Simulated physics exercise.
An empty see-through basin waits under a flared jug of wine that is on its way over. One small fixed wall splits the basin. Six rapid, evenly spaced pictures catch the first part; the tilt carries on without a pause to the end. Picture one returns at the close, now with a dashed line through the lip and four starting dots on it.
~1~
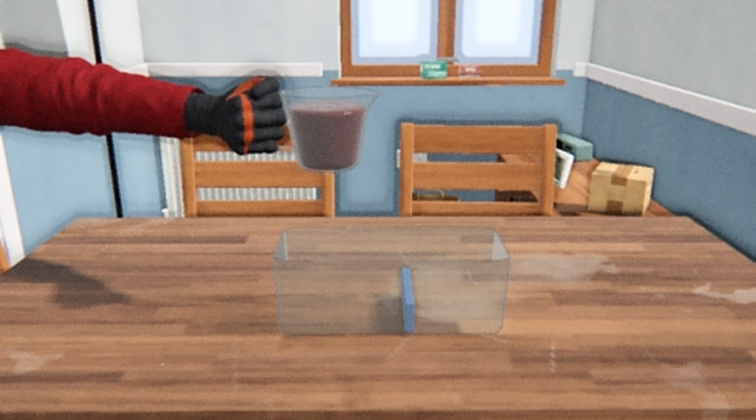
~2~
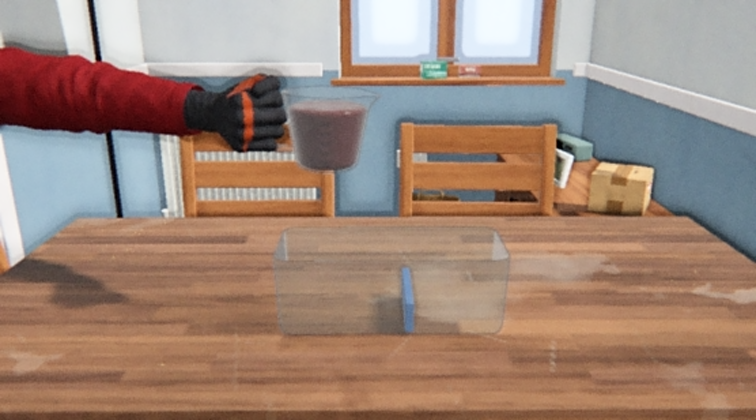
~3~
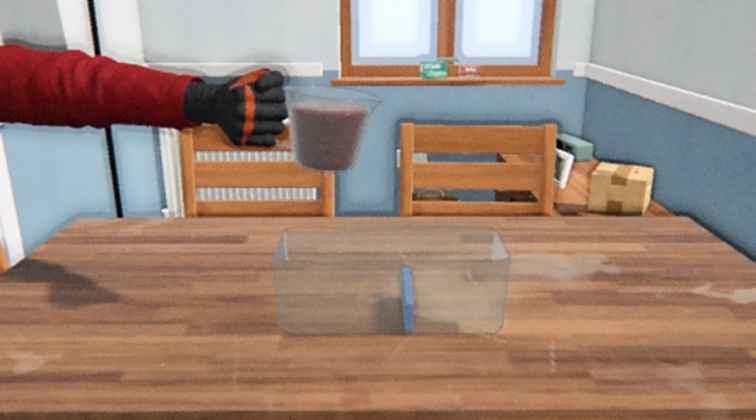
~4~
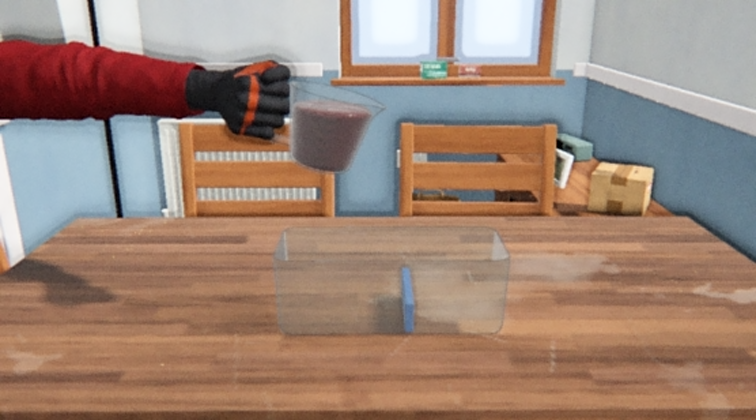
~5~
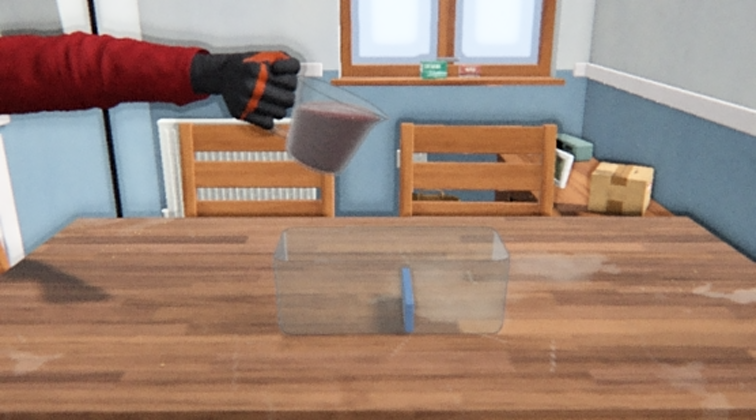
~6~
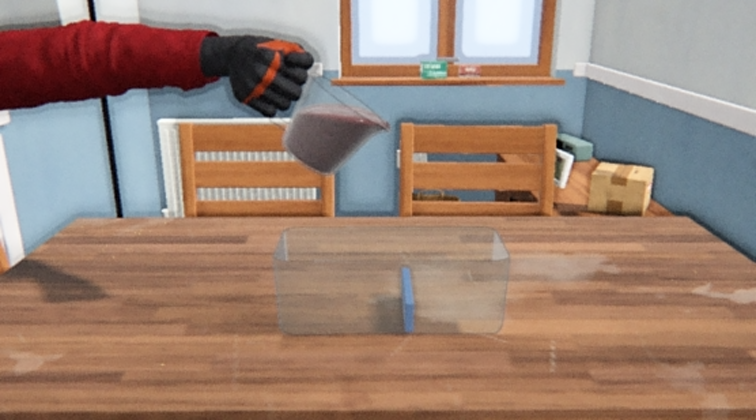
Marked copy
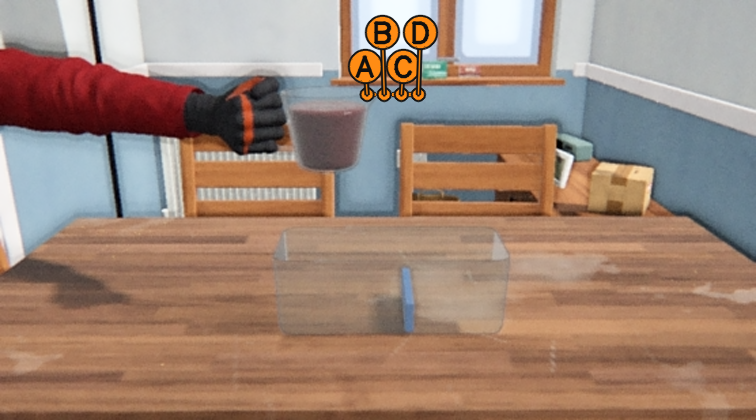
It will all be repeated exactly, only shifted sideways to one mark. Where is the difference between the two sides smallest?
It is A.
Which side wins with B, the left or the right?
The right side.
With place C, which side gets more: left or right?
More ends on the right.
On the marked copy, A at (367, 94); B at (384, 94); C at (401, 94); D at (418, 94).
Choosing A, about 52 % ends left of the wall and 46 % right of it; 3 % is lost outside.
Choosing B, about 15 % ends left of the wall and 81 % right of it; 3 % is lost outside.
Choosing C, about 8 % ends left of the wall and 87 % right of it; 5 % is lost outside.
Choosing D, about 11 % ends left of the wall and 81 % right of it; 9 % is lost outside.
